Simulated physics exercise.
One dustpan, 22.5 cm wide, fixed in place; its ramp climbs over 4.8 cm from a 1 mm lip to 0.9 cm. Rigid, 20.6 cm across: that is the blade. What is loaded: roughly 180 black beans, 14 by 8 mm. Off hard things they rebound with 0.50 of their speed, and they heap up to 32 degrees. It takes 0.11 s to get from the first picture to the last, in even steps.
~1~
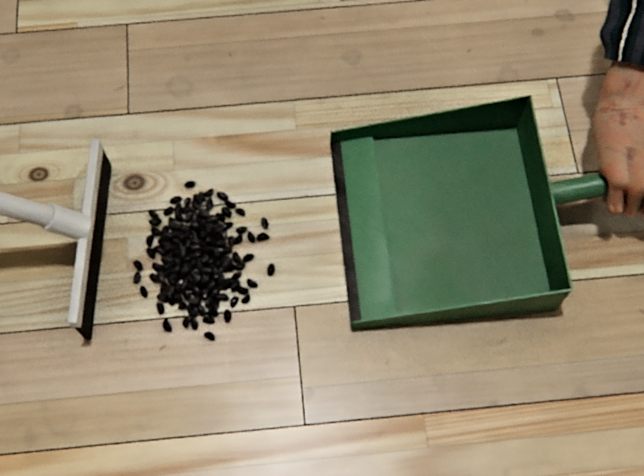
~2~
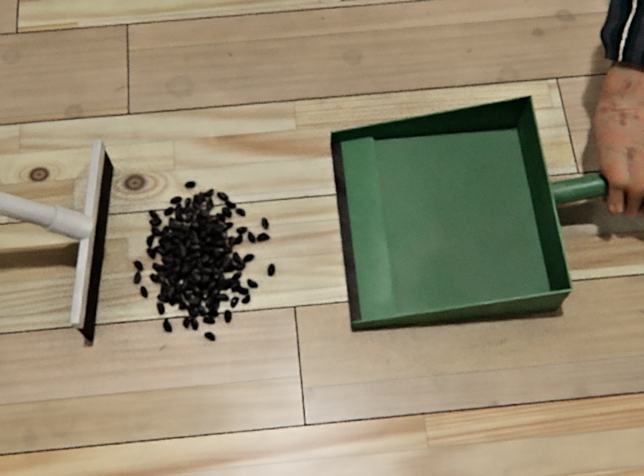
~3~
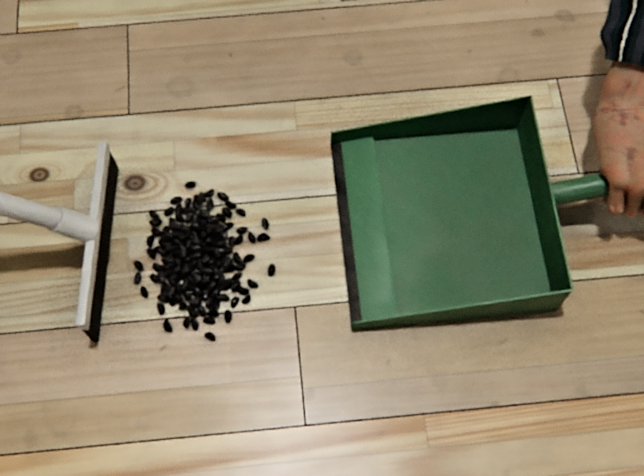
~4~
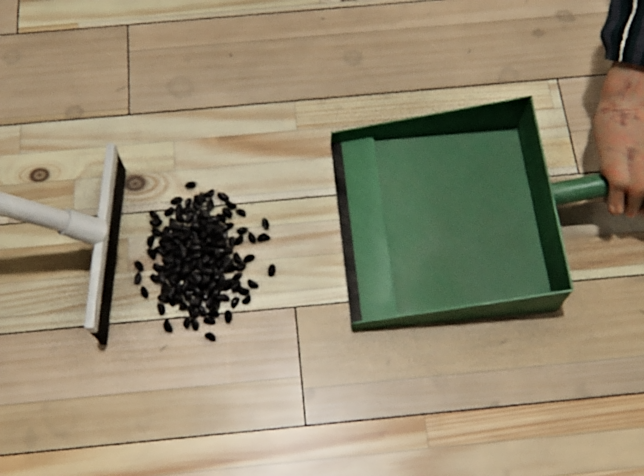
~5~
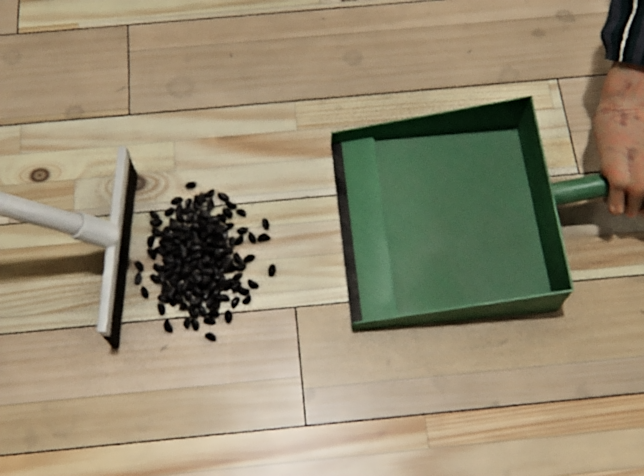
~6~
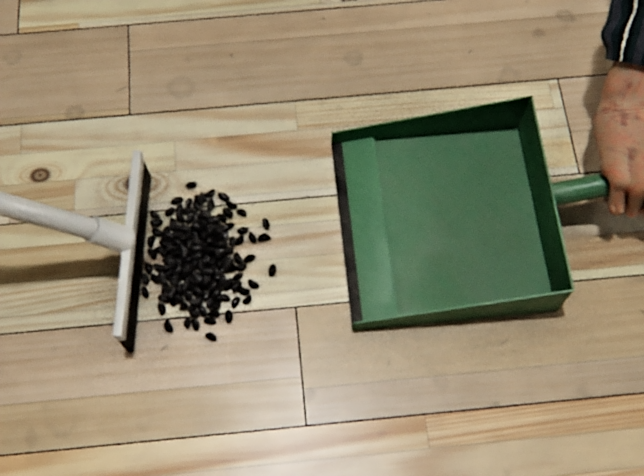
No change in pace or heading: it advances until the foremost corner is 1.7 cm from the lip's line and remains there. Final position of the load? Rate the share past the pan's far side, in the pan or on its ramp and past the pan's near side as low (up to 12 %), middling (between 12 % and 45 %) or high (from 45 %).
Shares - far side: Low; pan: Middling; near side: Middling.
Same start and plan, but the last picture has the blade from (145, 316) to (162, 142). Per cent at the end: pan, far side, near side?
Pan: 65, far side: 0, near side: 15.
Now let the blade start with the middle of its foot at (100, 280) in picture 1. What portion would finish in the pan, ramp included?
Estimate: ~ 35 %.
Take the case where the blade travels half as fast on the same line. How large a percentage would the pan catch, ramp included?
Then near 30 in a hundred.
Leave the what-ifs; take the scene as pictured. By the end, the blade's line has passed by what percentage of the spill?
Near 10 percent, give or take.
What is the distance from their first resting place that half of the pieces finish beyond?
I'd say near 18 cm.
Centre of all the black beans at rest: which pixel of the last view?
(356, 286).
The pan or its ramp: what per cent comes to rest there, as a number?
Around 40 in a hundred.
Then, 0.16 s after the last picture, middle of the blade 12 cm from the lip; 0 % over the lip, far side 0 %, near side 5 %.
Then, 0.26 s after the last picture, middle of the blade 5 cm from the lip; 0 % over the lip, far side 0 %, near side 20 %.
Then, 0.50 s after the last picture, middle of the blade 3 cm from the lip; 40 % over the lip, far side 0 %, near side 25 %.
In the end, far side 5 %, pan 40 %, near side 25 %, in front of the lip or behind the blade 35 %.
